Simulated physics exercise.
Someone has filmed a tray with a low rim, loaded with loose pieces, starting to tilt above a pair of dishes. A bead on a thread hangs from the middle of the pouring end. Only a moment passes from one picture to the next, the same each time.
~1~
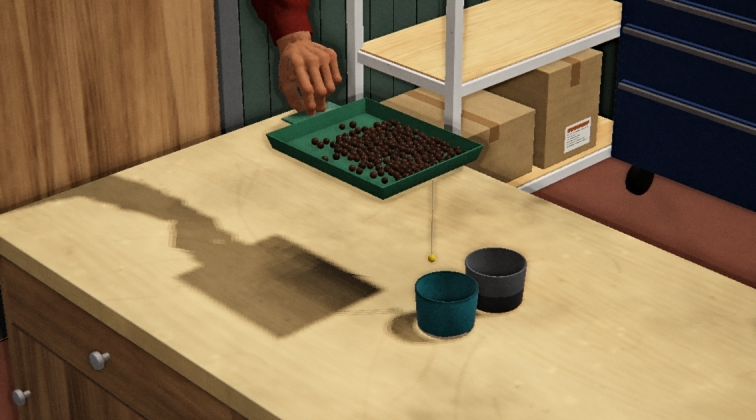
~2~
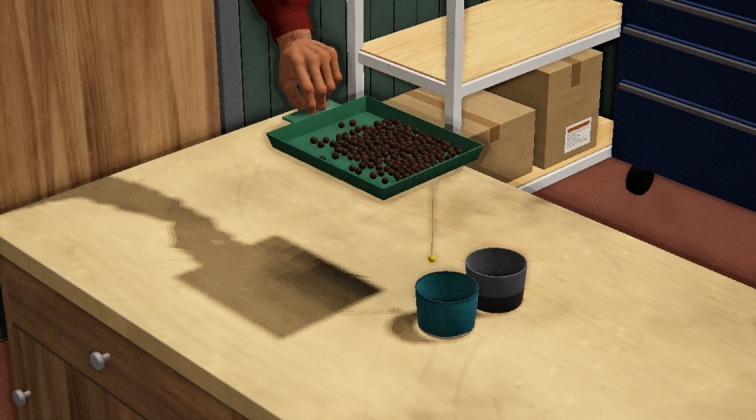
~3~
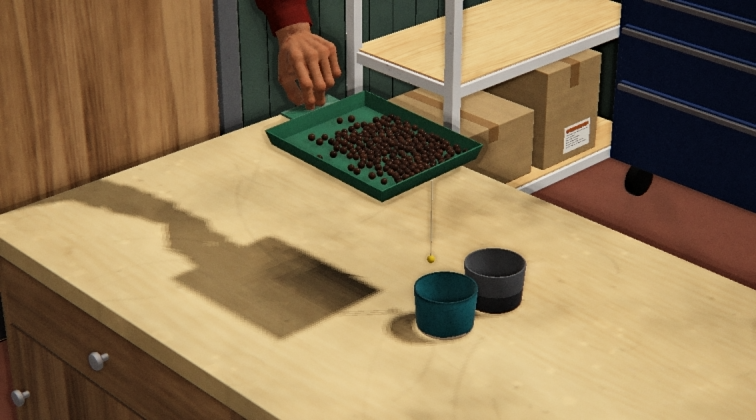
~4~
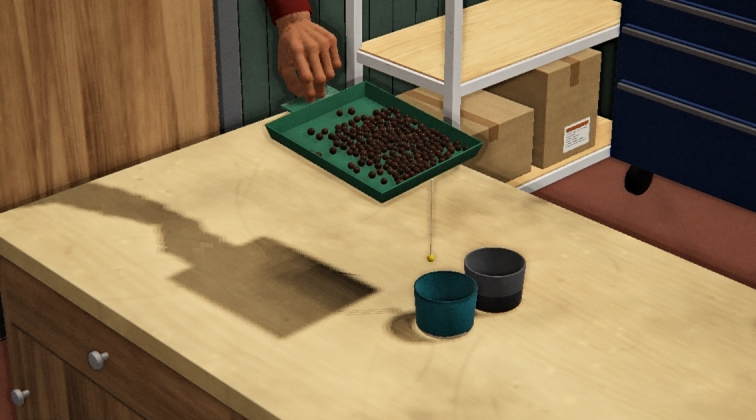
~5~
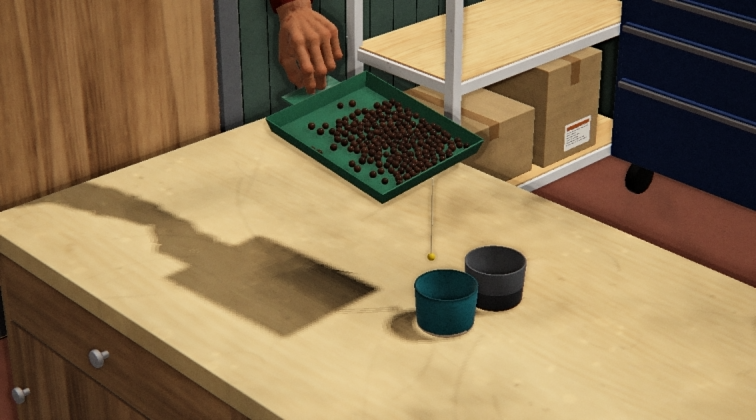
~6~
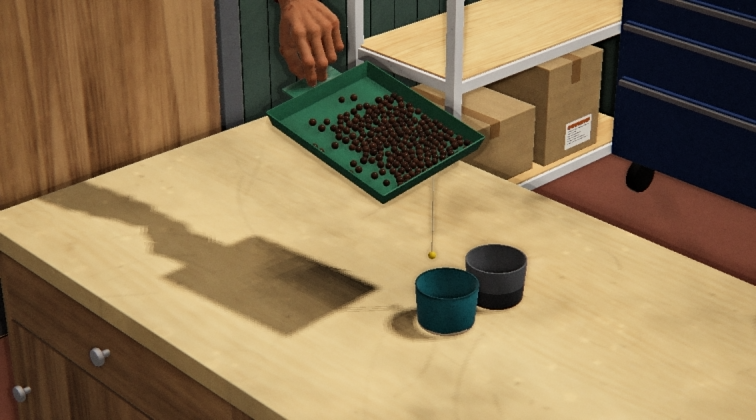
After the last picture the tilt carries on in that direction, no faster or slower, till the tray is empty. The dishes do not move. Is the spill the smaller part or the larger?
They take only the smaller part between them.
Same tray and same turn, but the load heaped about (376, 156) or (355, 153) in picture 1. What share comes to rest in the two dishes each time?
First some 10, then 0 per cent.
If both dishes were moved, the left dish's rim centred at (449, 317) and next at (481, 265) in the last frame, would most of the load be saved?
At the first place less than half, at the second below a half.
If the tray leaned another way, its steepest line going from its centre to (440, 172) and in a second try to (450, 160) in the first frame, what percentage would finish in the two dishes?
About 80 and 60 per cent.
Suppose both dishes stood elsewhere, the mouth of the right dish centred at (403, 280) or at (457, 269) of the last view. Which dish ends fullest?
At the first place the right one, at the second the left dish.
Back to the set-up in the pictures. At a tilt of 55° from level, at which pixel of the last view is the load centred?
At about (399, 169).
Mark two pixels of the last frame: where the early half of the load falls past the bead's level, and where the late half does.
Early half (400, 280), late half (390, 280).
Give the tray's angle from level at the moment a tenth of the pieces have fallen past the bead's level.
At some 65 degrees.
Shortly afterwards, tray tipped steeply; all but a few on the tray; only a few outside both; a little in the air.
Next, tray tipped right over; a little on the tray; a little in the left dish; the bulk outside both; a little in the air.
Some moments later, tray tipped past a quarter turn; a little in the left dish; all but a few outside both.
In the end, tray tipped past a quarter turn; a little in the left dish; none at all in the right dish; all but a few outside both.
